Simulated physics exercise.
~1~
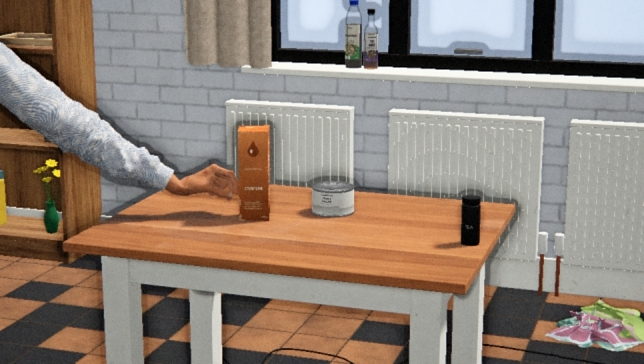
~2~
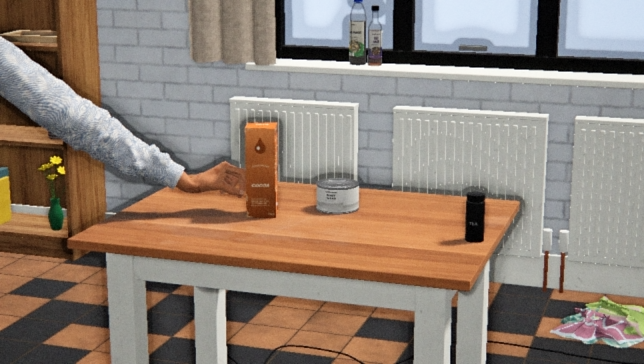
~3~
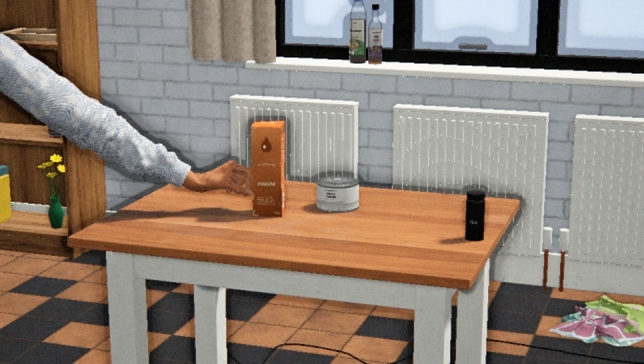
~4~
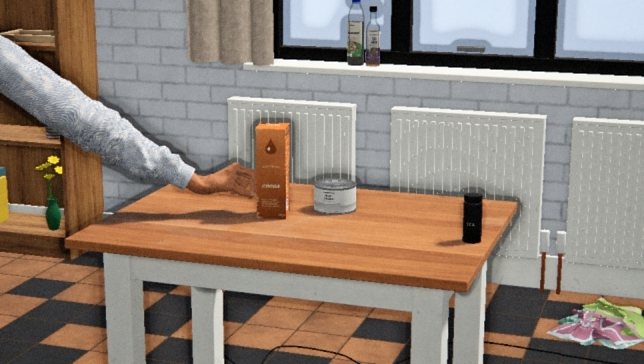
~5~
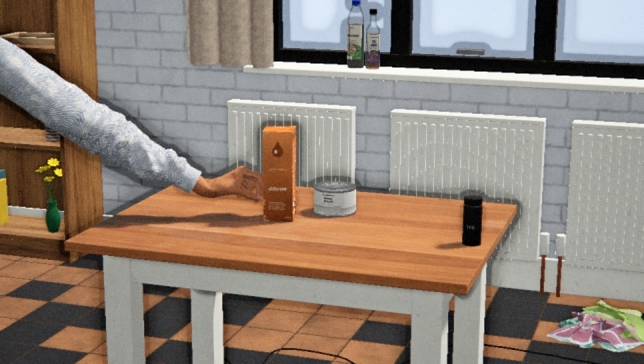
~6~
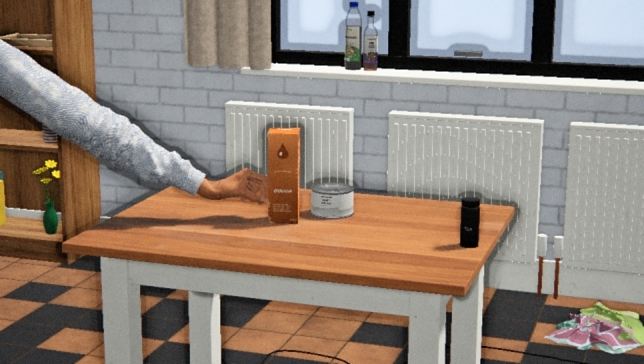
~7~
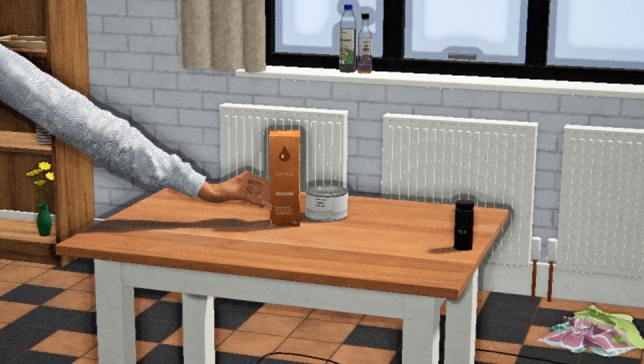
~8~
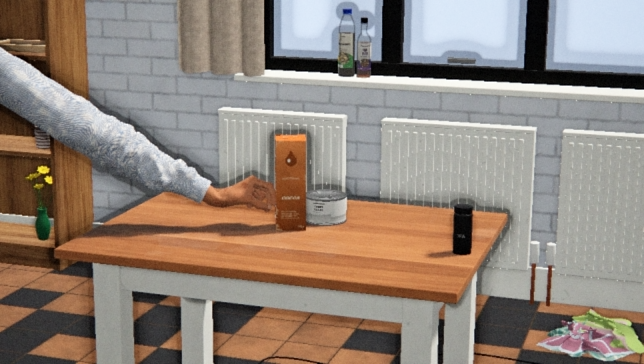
On a wooden table in a room with a checkered floor, a hand in a gray sleeve pushed a tall orange carton slowly to the right, until it stood upright in front of the white tub, while the tub and black shaker stayed put.
